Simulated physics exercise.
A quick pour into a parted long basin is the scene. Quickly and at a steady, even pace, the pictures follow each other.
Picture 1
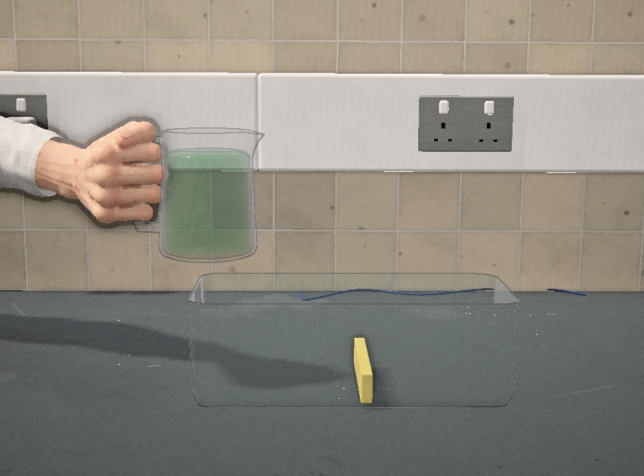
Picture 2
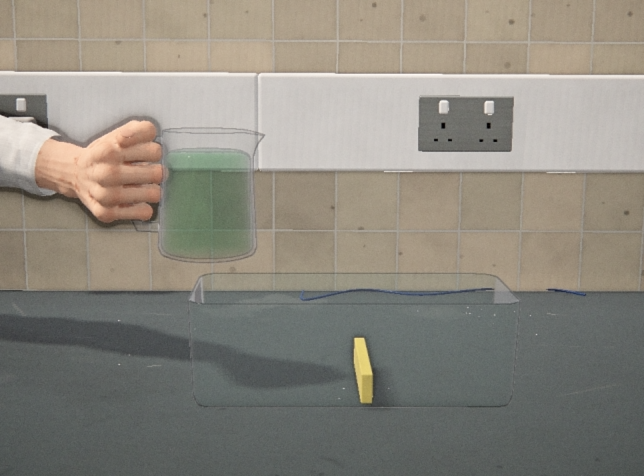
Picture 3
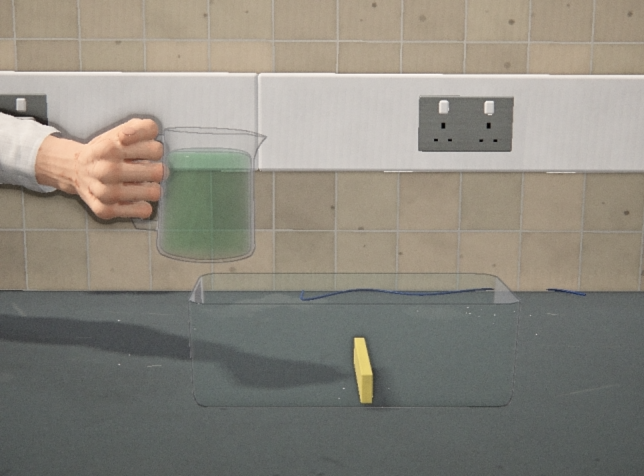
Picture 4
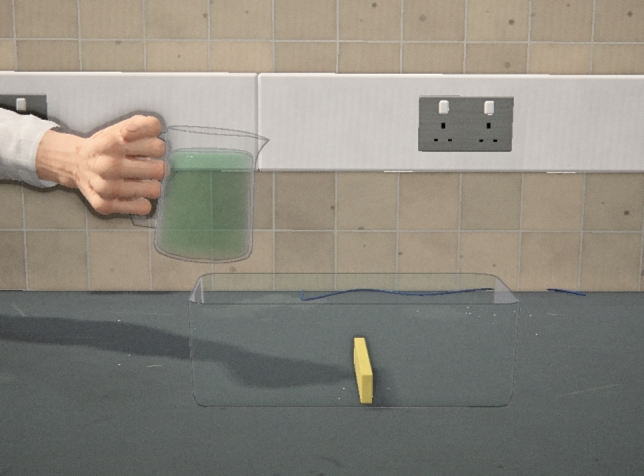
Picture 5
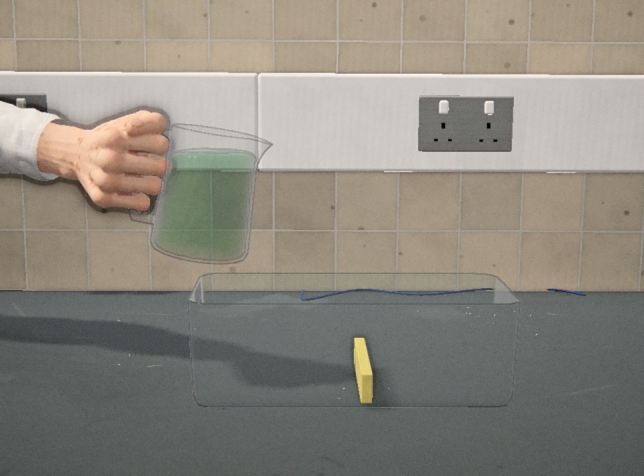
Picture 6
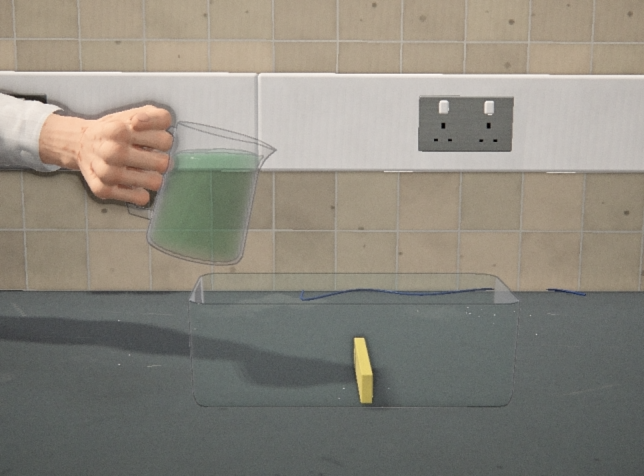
A hand at the left holds a clear jug of green liquid upright, then gradually tilts it to the right above a transparent basin, where a small yellow block stands still on the grey worktop before a tiled wall.
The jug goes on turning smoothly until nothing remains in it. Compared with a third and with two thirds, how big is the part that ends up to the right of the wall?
It is smaller than a third.
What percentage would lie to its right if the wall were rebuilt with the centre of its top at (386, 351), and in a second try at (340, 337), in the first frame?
You'd get roughly 5 per cent the first time and roughly 30 per cent the second.
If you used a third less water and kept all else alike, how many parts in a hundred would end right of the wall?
Roughly 5 in a hundred.
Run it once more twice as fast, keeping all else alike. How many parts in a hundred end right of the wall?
About 15 %.
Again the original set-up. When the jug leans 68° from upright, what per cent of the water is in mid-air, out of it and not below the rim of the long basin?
About 10 per cent.
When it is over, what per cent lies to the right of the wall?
Around 15 %.
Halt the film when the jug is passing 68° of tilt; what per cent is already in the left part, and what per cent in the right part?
On the left near 5 in a hundred, on the right near 0 in a hundred.
A moment on, the jug is tipped part way and 85 per cent is still to pour, 6 is left of the wall and 0 right of it.
Next, the jug is tipped right over and 28 per cent is still to pour, 56 is left of the wall and 4 right of it.
Then the jug is tipped right over and 1 per cent is still to pour, 87 is left of the wall and 9 right of it.
Later the jug is tipped right over and 0 per cent is still to pour, 80 is left of the wall and 17 right of it.
Finally, 80 per cent lies left of the wall, 18 right of it and 2 outside.
